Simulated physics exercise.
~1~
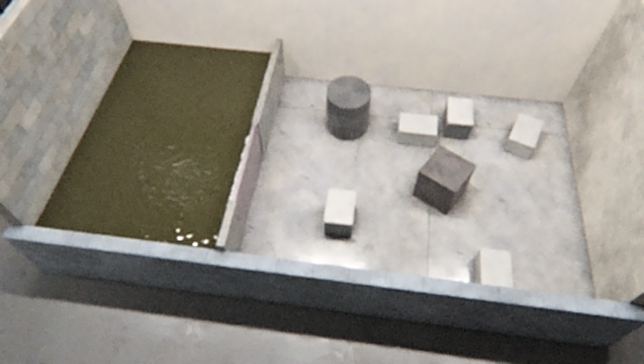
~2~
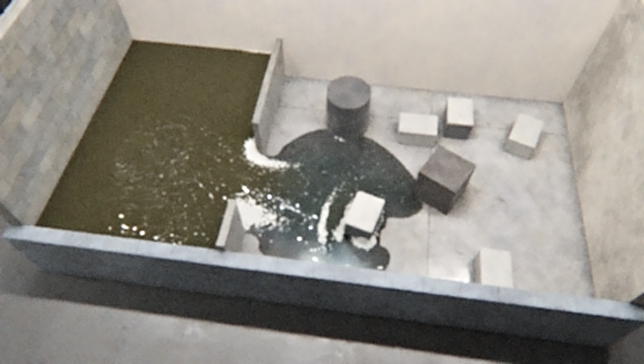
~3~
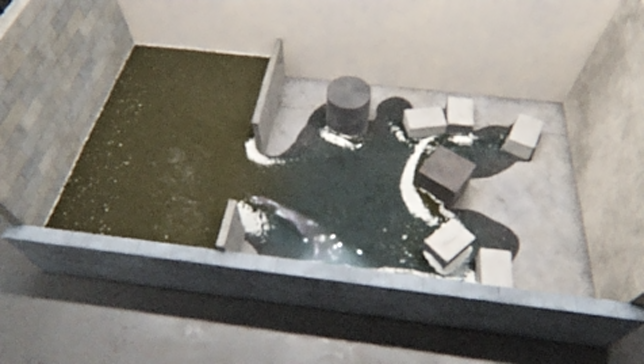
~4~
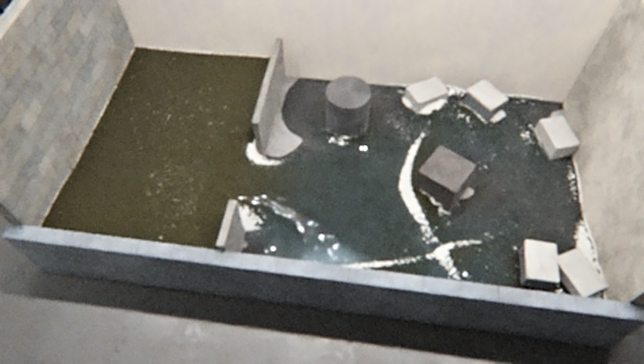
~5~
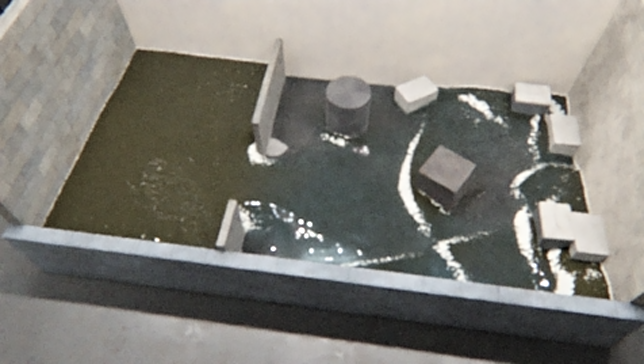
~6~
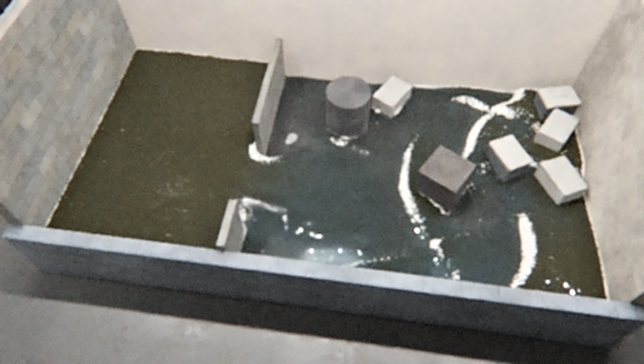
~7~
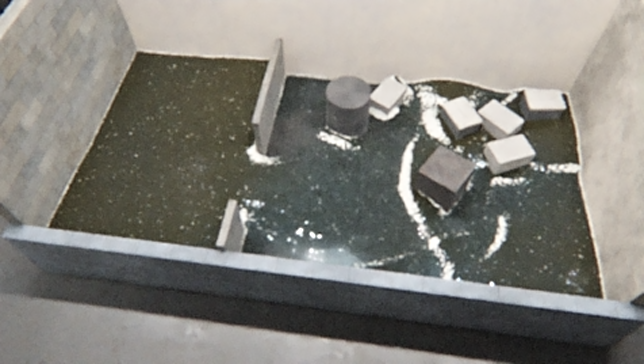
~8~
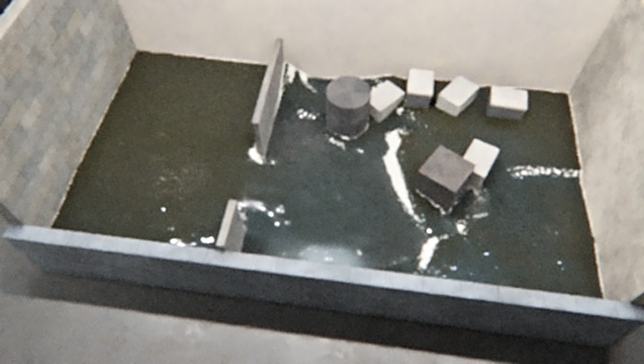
The footage shows murky water bursting through a gap in a partition and spreading across a walled floor, pushing pale blocks rightward around a dark cylinder and a dark cube, before the blocks drift back leftward and end mostly clustered along the far wall, one beside the cube.
